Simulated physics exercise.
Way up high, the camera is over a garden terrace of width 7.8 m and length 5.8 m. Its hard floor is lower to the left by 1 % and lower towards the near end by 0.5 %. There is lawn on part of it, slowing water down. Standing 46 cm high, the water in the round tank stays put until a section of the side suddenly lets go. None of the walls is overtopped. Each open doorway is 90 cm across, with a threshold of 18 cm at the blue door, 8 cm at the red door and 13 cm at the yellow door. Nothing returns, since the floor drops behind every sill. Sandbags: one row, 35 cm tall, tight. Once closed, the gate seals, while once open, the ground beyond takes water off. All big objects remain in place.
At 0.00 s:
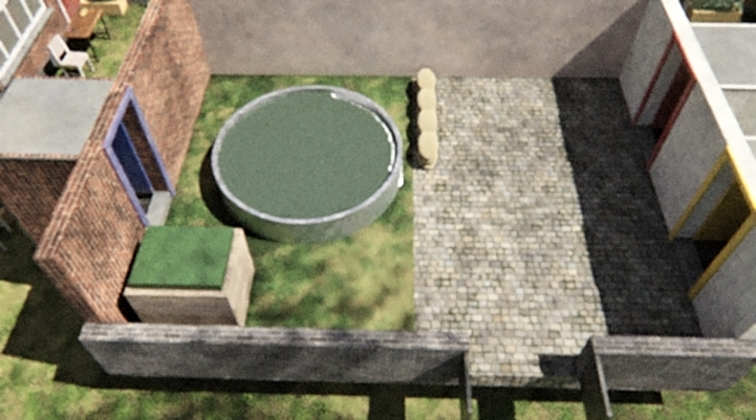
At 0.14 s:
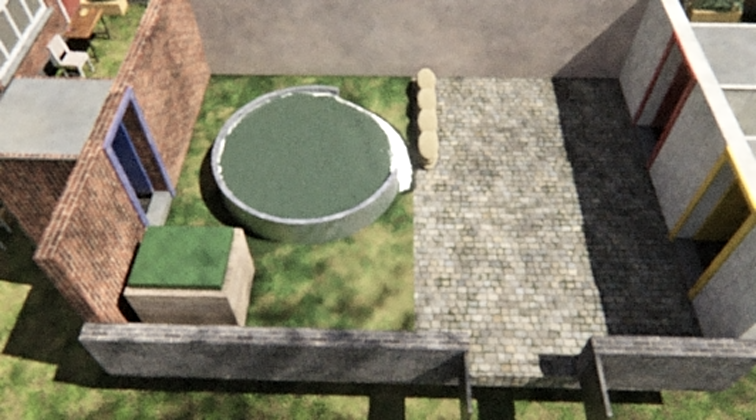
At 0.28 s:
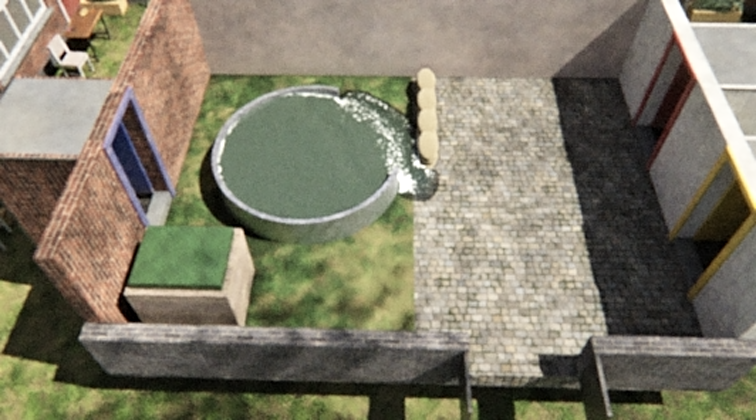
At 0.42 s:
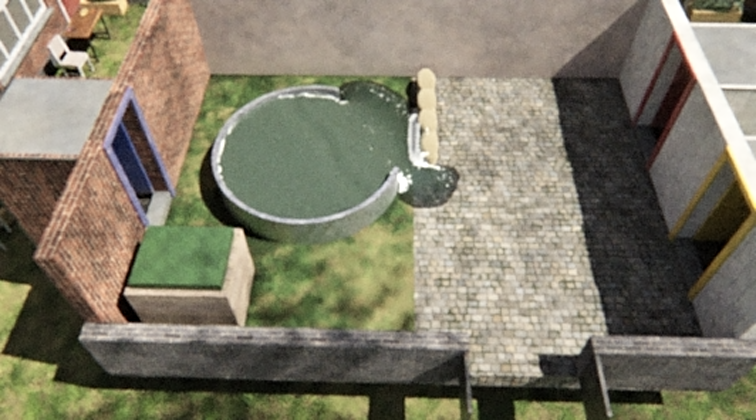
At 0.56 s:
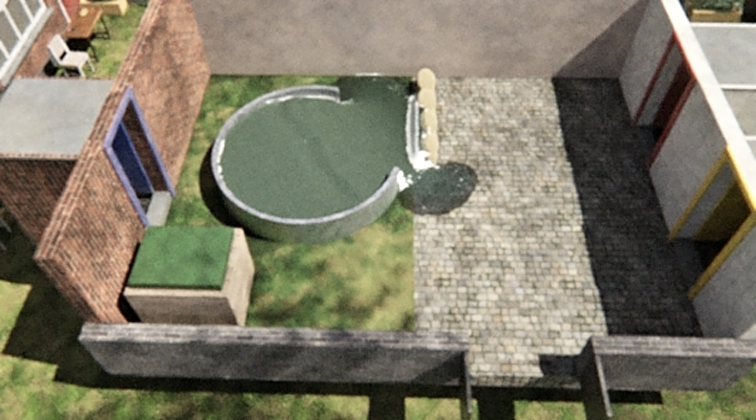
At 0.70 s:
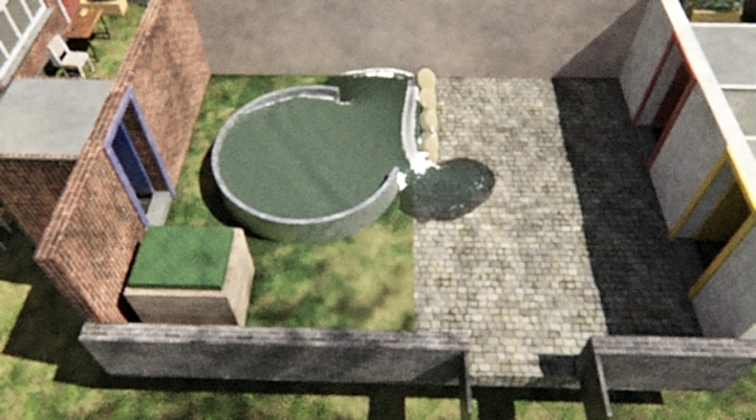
Dark green water breaks out of the right side of a round grey tank in a walled garden terrace, seen from high above by a camera that stays still. Tan rounded objects stand in a row between the lawn and pale paving, with a blue-framed doorway left and red and yellow ones right. The water foams through the gap, spreads toward the back wall, and pushes a widening dark pool rightward onto the paving.
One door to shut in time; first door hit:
The yellow one.
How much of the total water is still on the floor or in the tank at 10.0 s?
Close to 96 in a hundred remains.
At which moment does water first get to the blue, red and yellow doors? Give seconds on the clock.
Arrival times - blue 4.5 s / red 3.4 s / yellow 2.8 s.
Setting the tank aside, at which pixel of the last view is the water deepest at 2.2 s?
Roughly pixel (396, 81).
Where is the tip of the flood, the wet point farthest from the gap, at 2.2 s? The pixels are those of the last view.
That lands around (613, 268) in the last picture.
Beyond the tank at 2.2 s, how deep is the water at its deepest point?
It tops out at some 38 cm.
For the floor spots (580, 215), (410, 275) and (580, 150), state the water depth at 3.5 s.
First spot near 2 cm, second near 1 cm, third near 3 cm.
After 1.4 s water covers 20 % of the floor and is deepest (40 cm) near (415, 88); blue door not reached, red door not reached, yellow door not reached.
After 2.2 s water covers 40 % of the floor and is deepest (38 cm) near (396, 81); blue door not reached, red door not reached, yellow door not reached.
After 3.5 s water covers 70 % of the floor and is deepest (27 cm) near (208, 85); blue door not reached, red door reached at 3.5 s, yellow door reached at 2.9 s.
After 6.0 s water covers 75 % of the floor and is deepest (17 cm) near (191, 140); blue door reached at 4.6 s, red door reached at 3.5 s, yellow door reached at 2.9 s.
After 10.0 s water covers 95 % of the floor and is deepest (16 cm) near (208, 85); blue door reached at 4.6 s, red door reached at 3.5 s, yellow door reached at 2.9 s.
